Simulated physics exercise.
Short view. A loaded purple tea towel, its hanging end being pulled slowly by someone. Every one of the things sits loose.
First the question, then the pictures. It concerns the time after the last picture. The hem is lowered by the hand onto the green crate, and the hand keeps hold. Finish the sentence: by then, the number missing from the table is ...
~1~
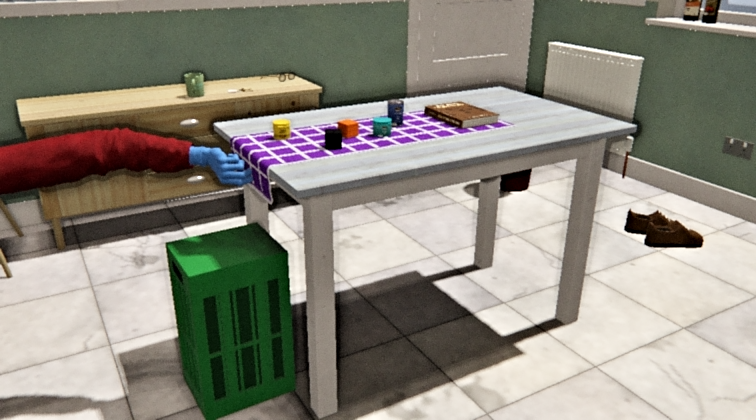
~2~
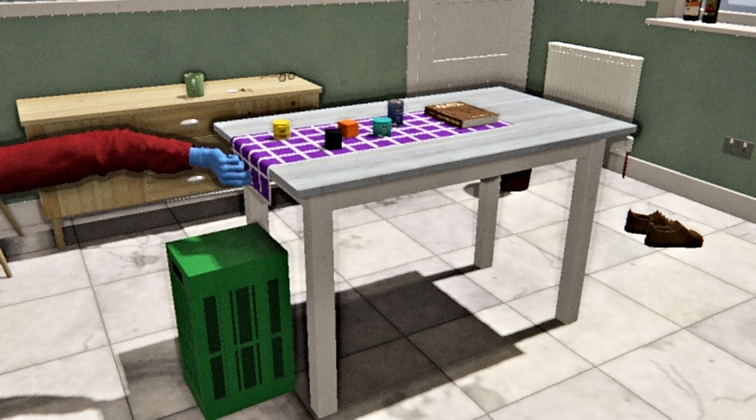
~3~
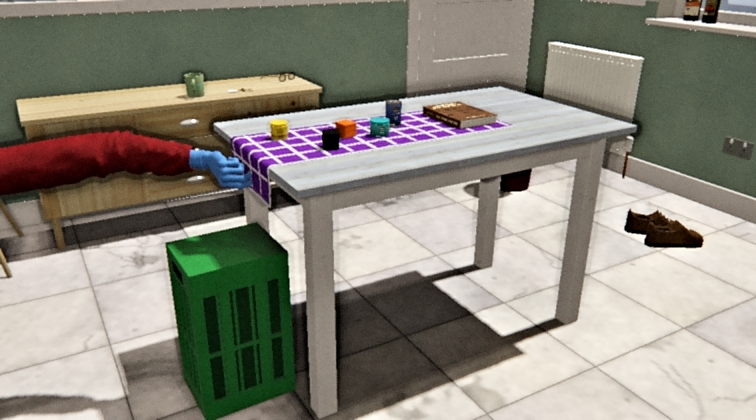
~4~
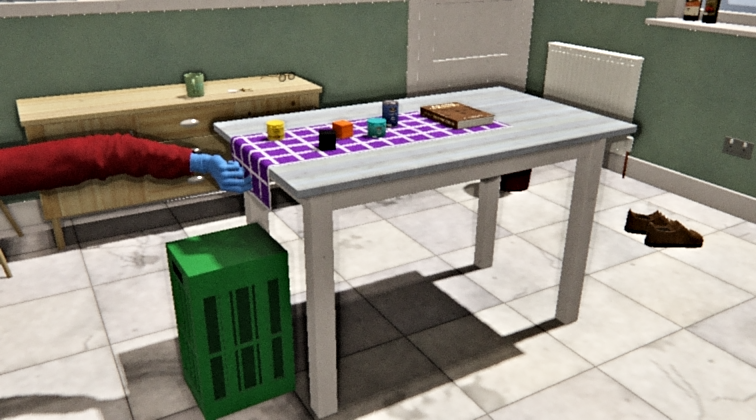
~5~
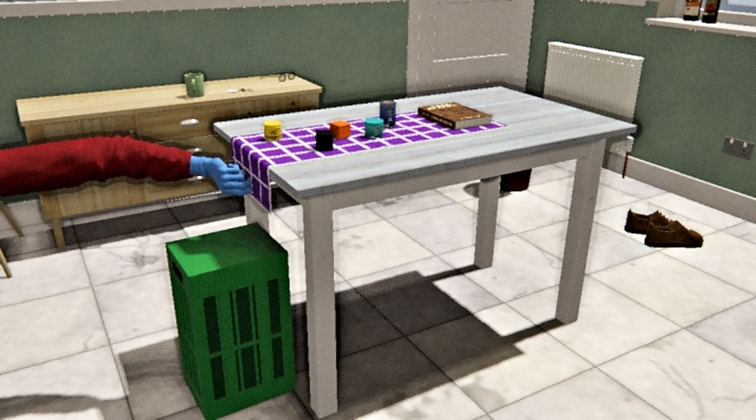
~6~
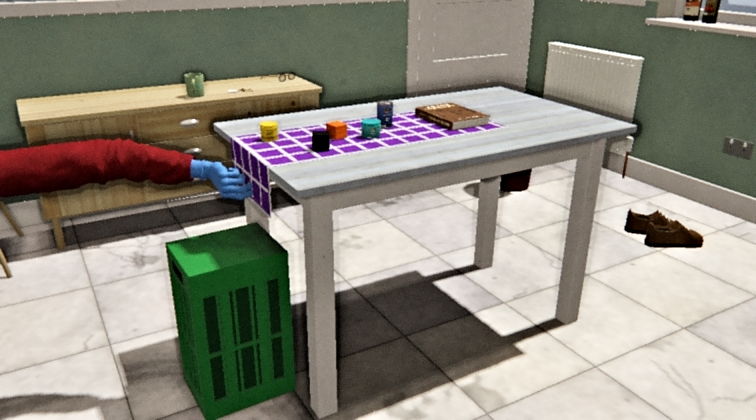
... one.
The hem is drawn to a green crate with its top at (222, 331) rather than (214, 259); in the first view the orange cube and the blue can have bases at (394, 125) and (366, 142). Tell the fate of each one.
Result - the orange cube stays put, and the blue can comes off.
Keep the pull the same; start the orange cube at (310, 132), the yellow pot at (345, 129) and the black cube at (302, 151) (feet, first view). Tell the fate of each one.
Outcome: The orange cube is still in place, the yellow pot is still in place, the black cube is gone.
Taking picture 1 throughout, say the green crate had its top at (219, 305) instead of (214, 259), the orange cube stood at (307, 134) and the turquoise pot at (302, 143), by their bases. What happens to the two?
Orange cube: Lost; turquoise pot: Lost.
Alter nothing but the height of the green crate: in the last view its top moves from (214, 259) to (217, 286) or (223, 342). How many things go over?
Respectively 2 and 4.
Soon after, hem near (252, 219); all still up.
After that, hem on the crate; yellow pot gone.
In the end, hem on the crate; yellow pot gone. The answer is one.
